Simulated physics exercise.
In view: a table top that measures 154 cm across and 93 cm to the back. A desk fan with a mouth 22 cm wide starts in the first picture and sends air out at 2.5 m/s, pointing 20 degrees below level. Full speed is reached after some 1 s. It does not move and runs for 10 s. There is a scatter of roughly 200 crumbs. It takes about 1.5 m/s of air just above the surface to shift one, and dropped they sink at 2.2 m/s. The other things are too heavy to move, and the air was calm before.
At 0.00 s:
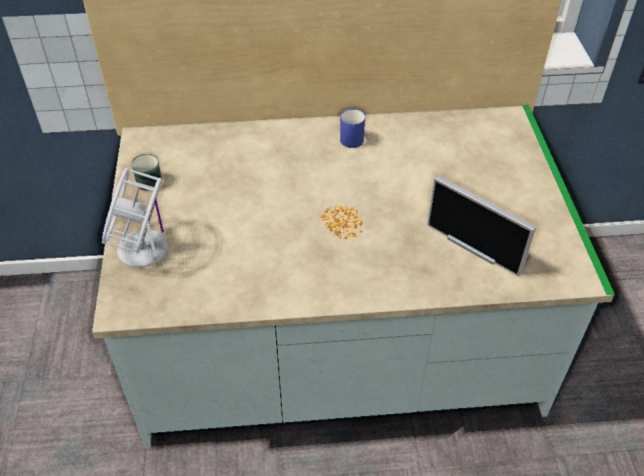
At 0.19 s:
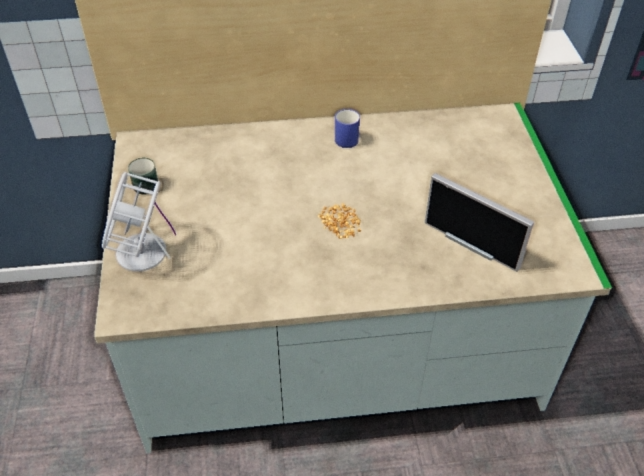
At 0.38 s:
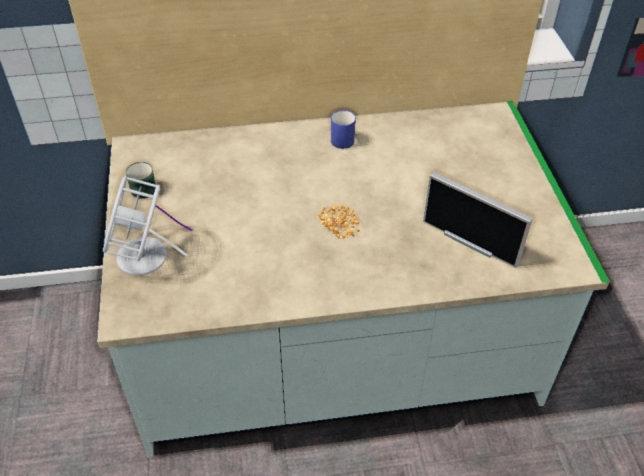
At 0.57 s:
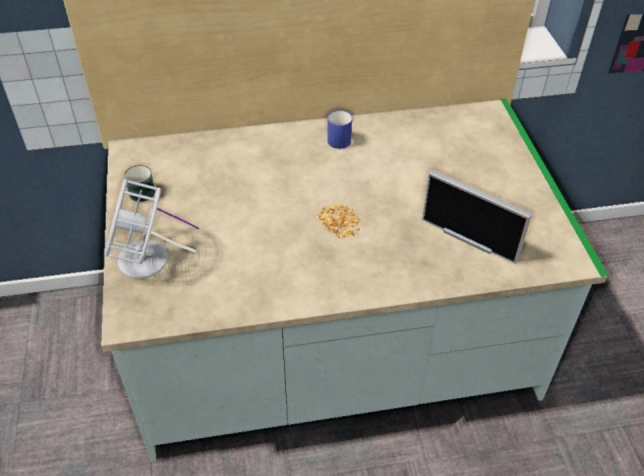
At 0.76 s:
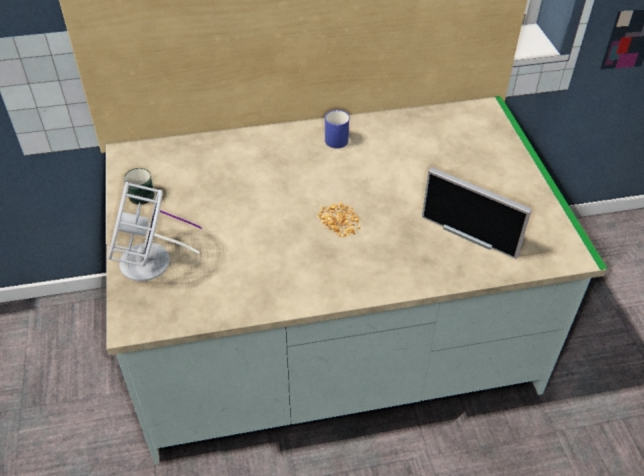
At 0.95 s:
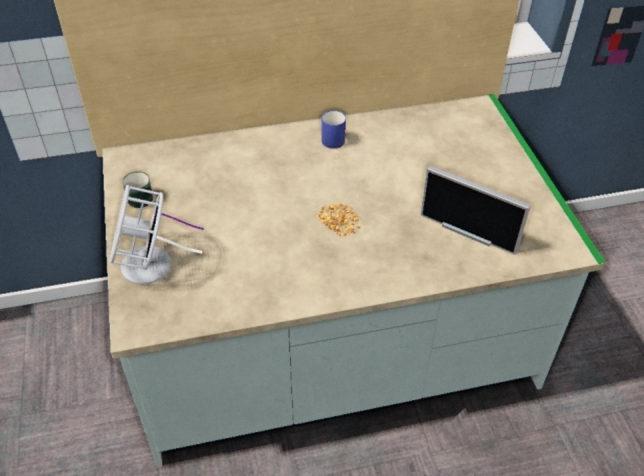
Thin purple and white strips on the desk fan at the left lifted and stretched out to the right, while the crumbs, blue mug and dark screen stayed put and the view shifted slightly.
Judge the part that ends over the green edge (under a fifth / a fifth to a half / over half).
The share over the green edge is over half.
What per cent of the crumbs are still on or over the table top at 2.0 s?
Some 60 per cent.
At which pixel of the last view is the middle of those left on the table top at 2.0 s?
Around (509, 155).
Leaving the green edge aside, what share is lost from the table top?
About 0 %.
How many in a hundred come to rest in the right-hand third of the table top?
About 10 %.
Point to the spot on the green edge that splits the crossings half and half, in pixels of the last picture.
At about (537, 159).
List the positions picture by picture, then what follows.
In the first frame, the middle of the crumbs is near (342, 222), none has stirred yet and the mouth of the desk fan is at (133, 211).
In the second frame, the middle of the crumbs is near (340, 221), none has stirred yet and the green edge is centred on (560, 184).
In the third frame, the middle of the crumbs is near (339, 221), none has stirred yet, the top of a mug is at (343, 118) and the top of a laptop is at (480, 196).
In the fourth frame, the middle of the crumbs is near (339, 220) and none has stirred yet.
In the fifth frame, the middle of the crumbs is near (339, 219) and none has stirred yet.
In the sixth frame, the middle of the crumbs is near (339, 219) and none has stirred yet.
After 2.0 s the count stands so, 38 % are over the green edge; the middle of those still in play is near (520, 156).
After 3.2 s the count stands so, 84 % are over the green edge; the middle of those still in play is near (515, 148).
After 5.5 s the count stands so, 88 % are over the green edge.
After 10.0 s, at the end, 88 % are over the green edge.
